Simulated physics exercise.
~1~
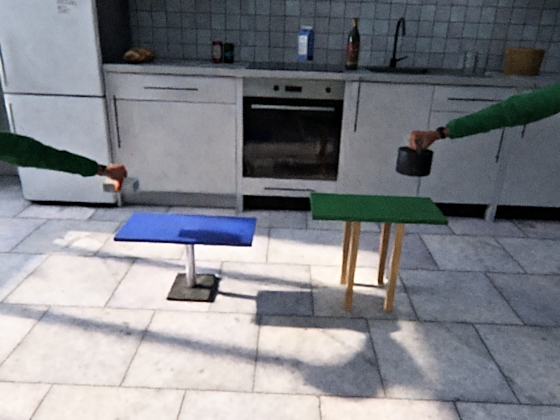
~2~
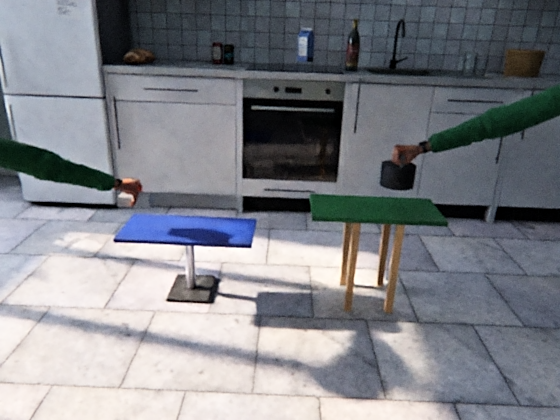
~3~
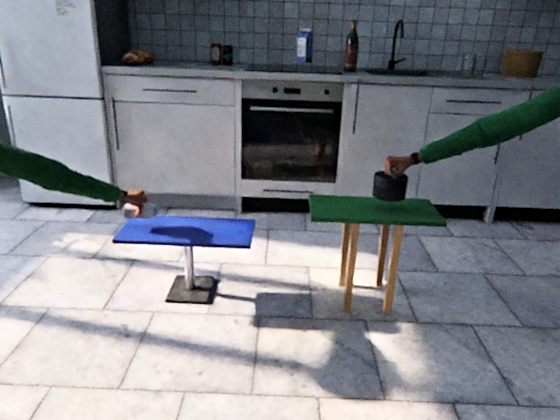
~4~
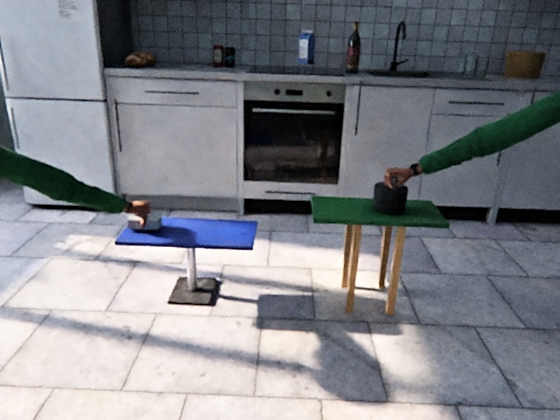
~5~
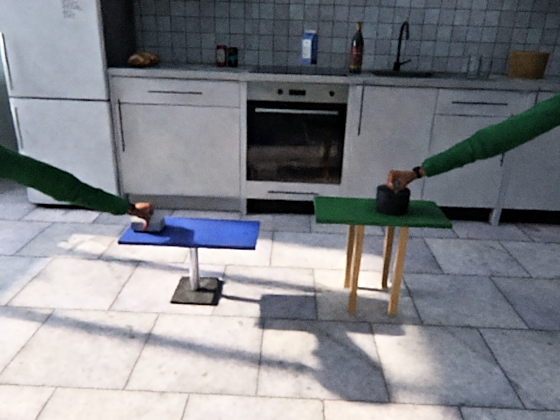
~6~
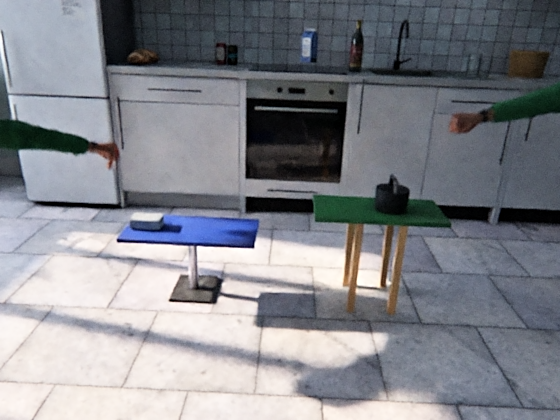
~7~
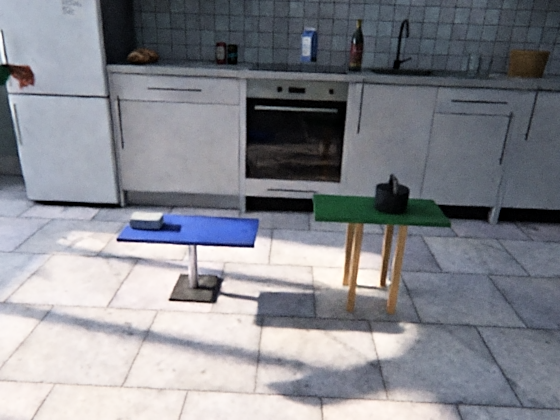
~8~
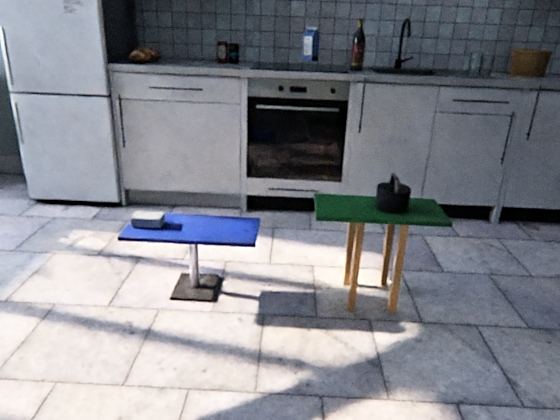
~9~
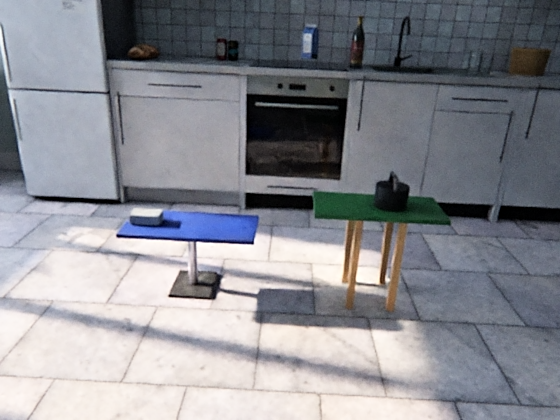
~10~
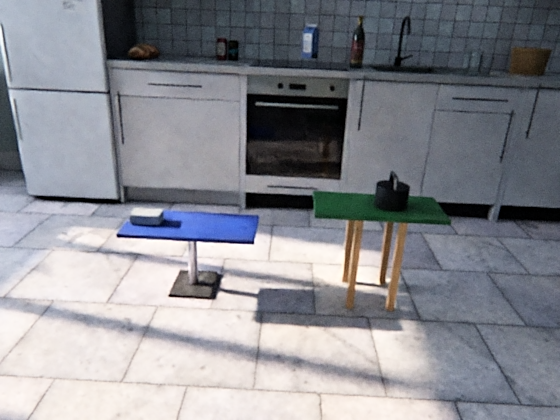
In a kitchen, two green-sleeved arms reached in from either side, the left one setting a small sponge-like block on a low blue table and the right one a dark pot on a green table, then both let go and withdrew, leaving both tables standing steady.
